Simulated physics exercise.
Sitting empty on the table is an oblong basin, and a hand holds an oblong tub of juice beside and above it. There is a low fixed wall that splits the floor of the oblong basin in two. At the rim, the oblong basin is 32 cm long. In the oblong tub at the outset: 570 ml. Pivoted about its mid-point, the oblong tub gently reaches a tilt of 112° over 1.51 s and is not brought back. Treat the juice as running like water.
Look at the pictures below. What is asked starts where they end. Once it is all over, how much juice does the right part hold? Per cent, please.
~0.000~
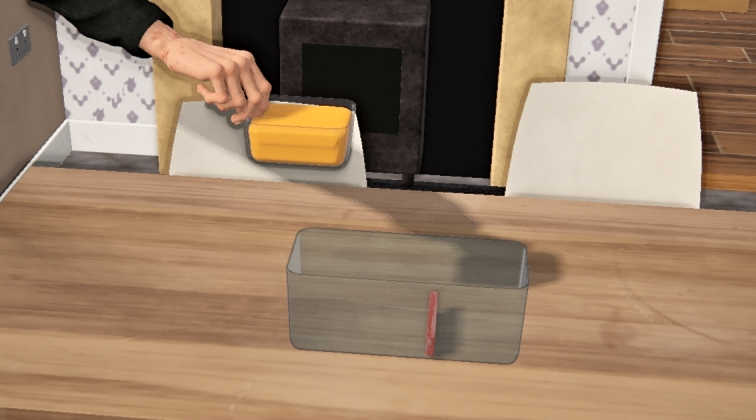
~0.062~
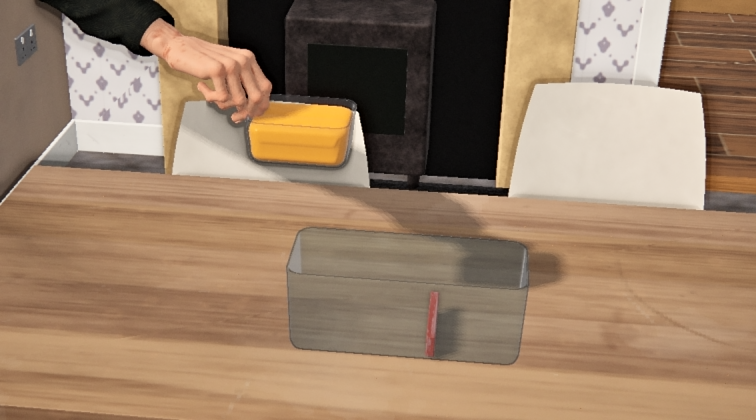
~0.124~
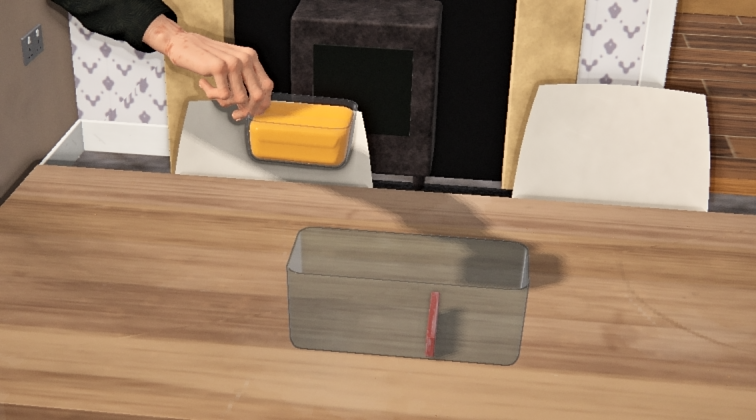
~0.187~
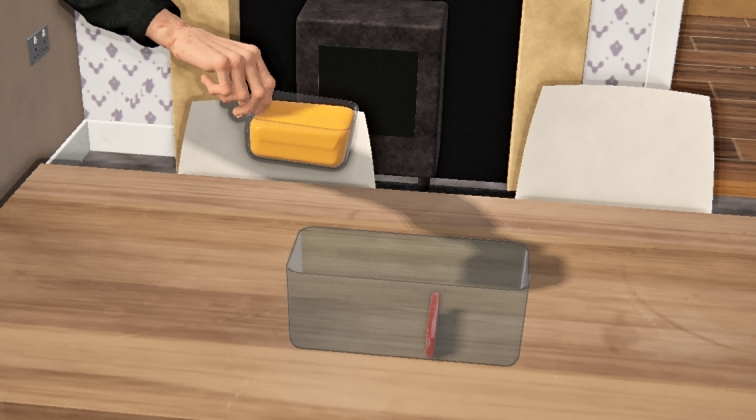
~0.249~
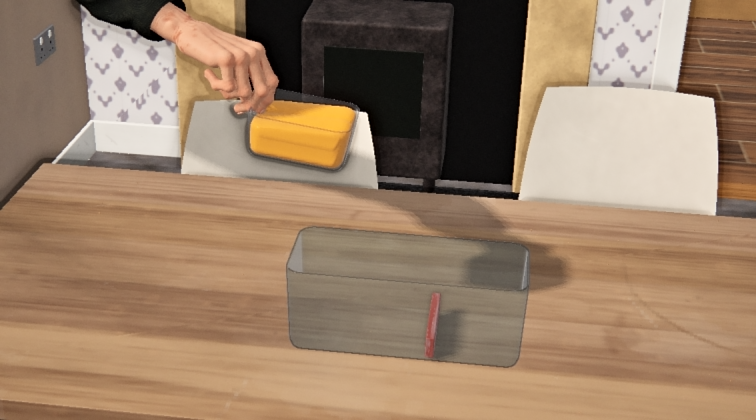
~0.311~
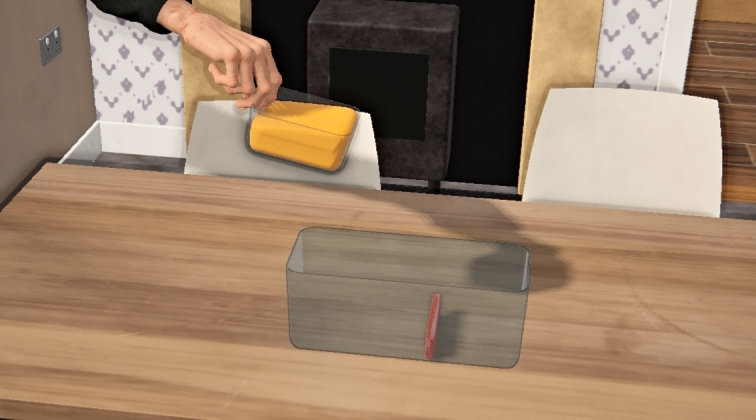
The right part holds about 14 per cent.
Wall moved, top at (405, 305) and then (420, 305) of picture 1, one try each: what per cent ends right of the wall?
Try 1: 60 %; try 2: 20 %.
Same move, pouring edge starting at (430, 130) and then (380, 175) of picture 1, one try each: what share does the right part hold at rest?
75 per cent first, 40 per cent second.
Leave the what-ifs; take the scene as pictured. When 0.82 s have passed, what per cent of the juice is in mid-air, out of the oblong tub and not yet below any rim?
40 %.
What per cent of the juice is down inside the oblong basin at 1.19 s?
Reading: Approx. 86 %.
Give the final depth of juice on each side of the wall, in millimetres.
Left part: About 20 mm; right part: About 6 mm.
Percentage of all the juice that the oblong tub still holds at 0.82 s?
I'd put it near 34 percent.
Then, 0.82 s in, the tilt is 64° and 33 per cent is still to pour, 27 is left of the wall and 1 right of it.
Then, 1.19 s in, the tilt is 100° and 4 per cent is still to pour, 79 is left of the wall and 6 right of it.
Then, 1.59 s in, the tilt is 112° and 0 per cent is still to pour, 83 is left of the wall and 14 right of it.
Then, 2.01 s in, the tilt is 112° and 0 per cent is still to pour, 83 is left of the wall and 14 right of it.
Finally, 83 per cent lies left of the wall, 14 right of it and 3 outside.
